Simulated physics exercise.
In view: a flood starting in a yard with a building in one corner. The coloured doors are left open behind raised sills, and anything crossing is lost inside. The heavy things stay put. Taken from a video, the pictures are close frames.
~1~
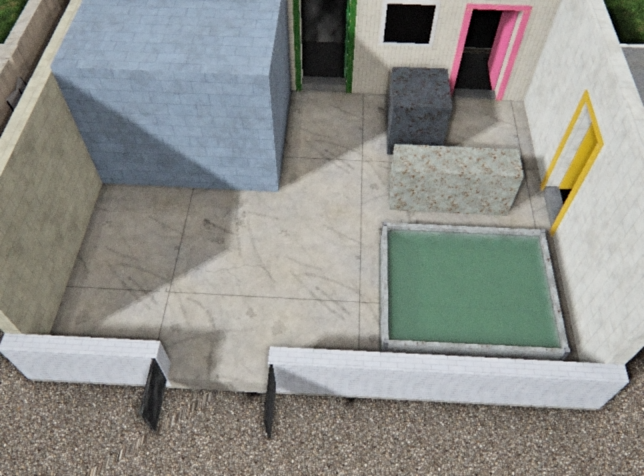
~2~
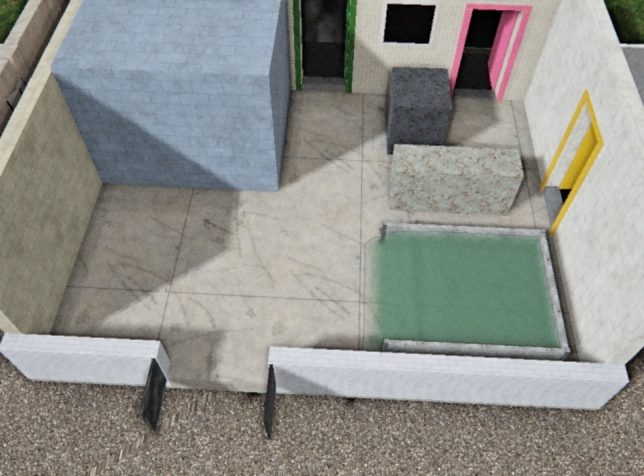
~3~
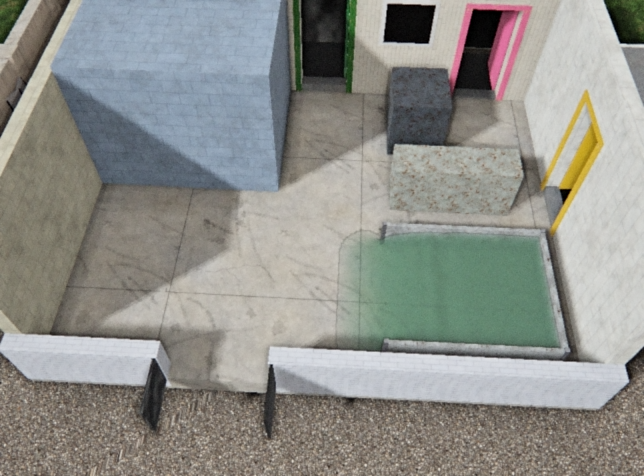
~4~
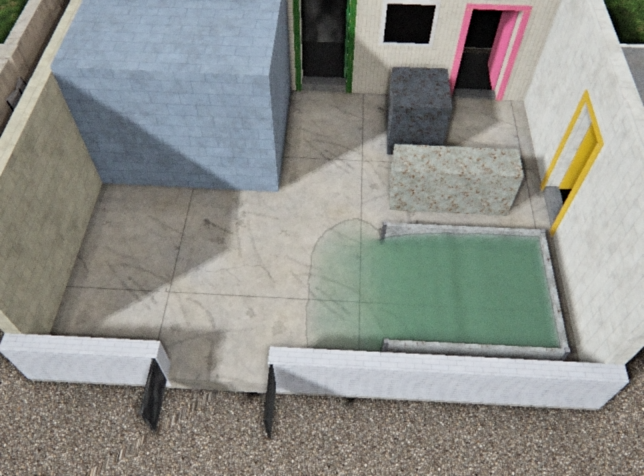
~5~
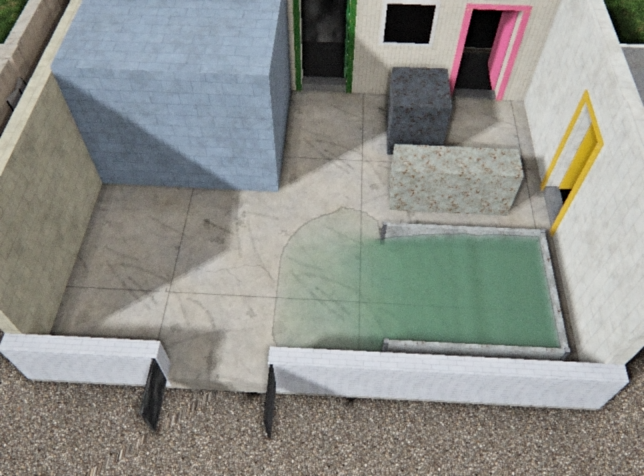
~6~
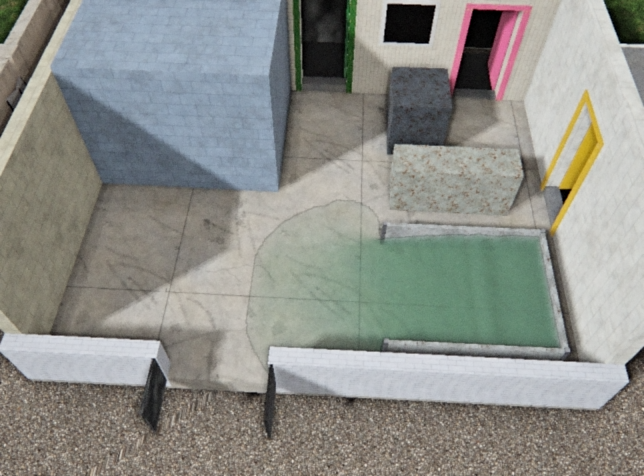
A big blue block stood in the corner of a walled yard with coloured doorways, and the green pool's left side opened, letting water spread leftward across the pale floor in a widening, rounded sheet.
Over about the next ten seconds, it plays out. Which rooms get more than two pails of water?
My prediction: The yellow door will keep to two buckets. The green door will keep to two buckets. The pink door will keep to two buckets.
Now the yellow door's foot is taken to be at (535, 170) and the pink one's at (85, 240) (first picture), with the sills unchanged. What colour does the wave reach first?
Result: The pink-painted one.
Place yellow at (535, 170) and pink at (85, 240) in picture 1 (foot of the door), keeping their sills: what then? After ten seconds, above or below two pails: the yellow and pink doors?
Briefly, yellow door remains below the limit while pink door runs past the limit.
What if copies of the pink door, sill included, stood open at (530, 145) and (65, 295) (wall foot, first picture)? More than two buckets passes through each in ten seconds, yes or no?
Lab note - first stays short of the line, second crosses the line.
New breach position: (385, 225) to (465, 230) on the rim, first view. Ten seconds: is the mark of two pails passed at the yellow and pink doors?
Yellow tops the threshold and pink tops the threshold.
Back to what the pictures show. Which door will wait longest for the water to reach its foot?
It is the door marked yellow.
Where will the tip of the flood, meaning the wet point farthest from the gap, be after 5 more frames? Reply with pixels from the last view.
My estimate: Roughly (131, 305).
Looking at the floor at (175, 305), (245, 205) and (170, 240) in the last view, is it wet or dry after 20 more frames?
First spot soaked, second soaked, third soaked.
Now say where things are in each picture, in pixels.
The first frame shows the open tank at (468, 286) is whole and still.
In the second frame, the front is at (375, 242), out from the gap at (385, 293).
In the third frame, the front is at a hidden place, out from the gap at (385, 293).
In the fourth frame, water pours out at (385, 294) and has run to a hidden place.
In the fifth frame, water pours out at (385, 294) and has run to a hidden place.
In the sixth frame, water pours out at (385, 294) and has run to (262, 254).
A moment on, water covers 35 % of the floor; the yellow door not reached, the green door not reached, the pink door not reached.
Next, water covers 55 % of the floor; the yellow door not reached, the green door not reached, the pink door not reached.
Then, water covers 60 % of the floor; the yellow door not reached, the green door not reached, the pink door not reached.
Later, water covers 65 % of the floor; the yellow door not reached, the green door wet at the sill, nothing in, the pink door not reached.
In the end, water covers 90 % of the floor; the yellow door wet at the sill, nothing in, the green door wet at the sill, nothing in, the pink door wet at the sill, nothing in.
